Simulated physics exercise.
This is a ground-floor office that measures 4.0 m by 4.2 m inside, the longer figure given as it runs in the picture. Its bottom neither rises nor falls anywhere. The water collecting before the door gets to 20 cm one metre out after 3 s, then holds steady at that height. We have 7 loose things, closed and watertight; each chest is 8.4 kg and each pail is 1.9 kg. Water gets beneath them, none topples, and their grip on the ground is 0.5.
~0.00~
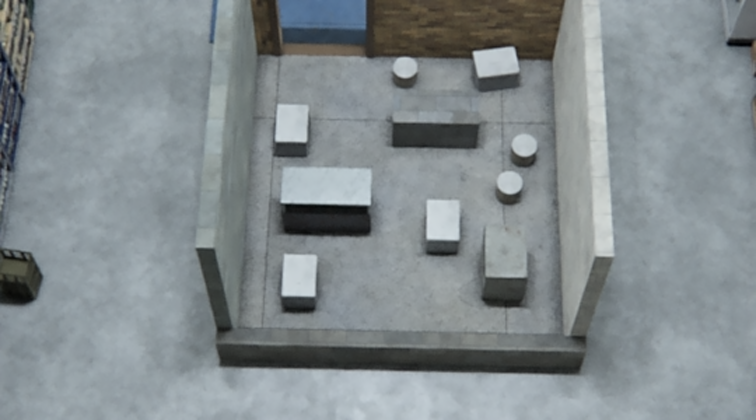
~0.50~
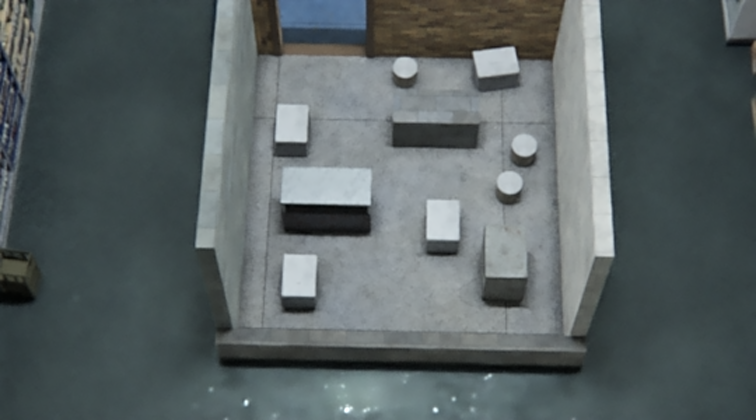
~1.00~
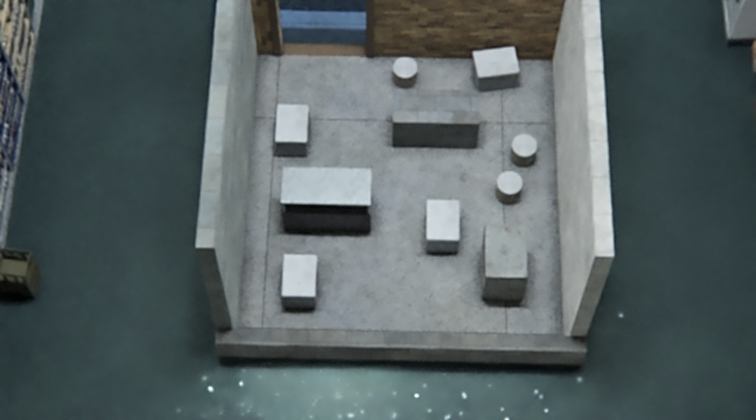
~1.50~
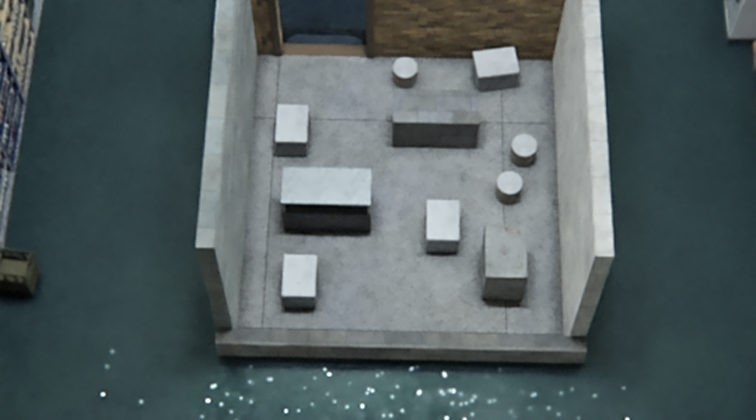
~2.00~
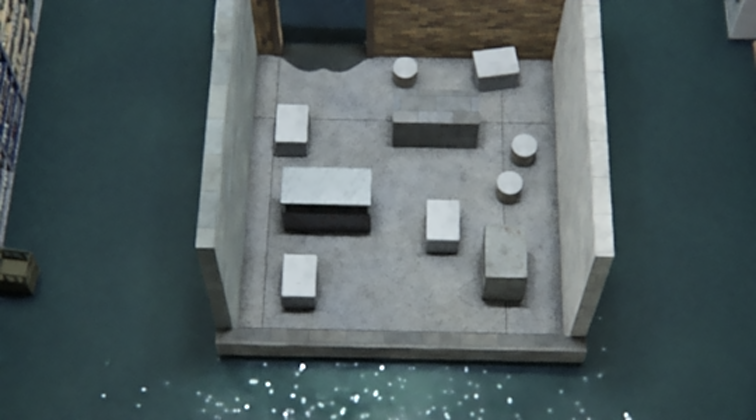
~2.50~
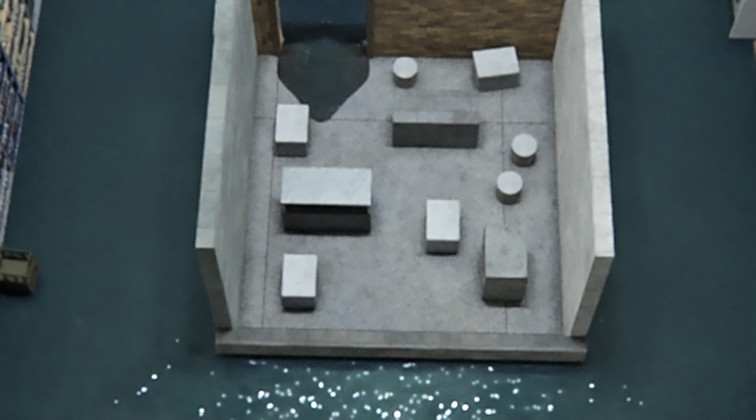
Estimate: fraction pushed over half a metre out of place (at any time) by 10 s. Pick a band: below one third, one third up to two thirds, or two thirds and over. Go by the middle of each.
The share is one third up to two thirds.
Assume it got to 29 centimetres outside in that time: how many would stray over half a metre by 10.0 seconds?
Count: 6.
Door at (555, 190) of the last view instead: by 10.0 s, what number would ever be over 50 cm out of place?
The answer then is 6.
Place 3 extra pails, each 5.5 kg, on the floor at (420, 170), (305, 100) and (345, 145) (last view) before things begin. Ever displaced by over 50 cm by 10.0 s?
One by one, in that order: Above it, above it, above it.
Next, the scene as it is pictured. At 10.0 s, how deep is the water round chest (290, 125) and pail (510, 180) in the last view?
I'd put it at 14 cm and 7 cm respectively.
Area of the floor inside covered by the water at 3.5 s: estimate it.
Near 3.5 m2 in all.
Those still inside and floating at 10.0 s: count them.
Then: 6.
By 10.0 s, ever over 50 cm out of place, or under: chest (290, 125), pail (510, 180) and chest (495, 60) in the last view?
Result, in order: Exceeded / exceeded / stayed within.
After 3.5 s 0 of 7 are over 50 cm from their spots; 0 afloat.
After 4.5 s 1 of 7 are over 50 cm from their spots; 1 afloat.
After 7.0 s 2 of 7 are over 50 cm from their spots; 2 afloat.
After 10.0 s 4 of 7 are over 50 cm from their spots, and 4 have been at some point; 6 afloat.
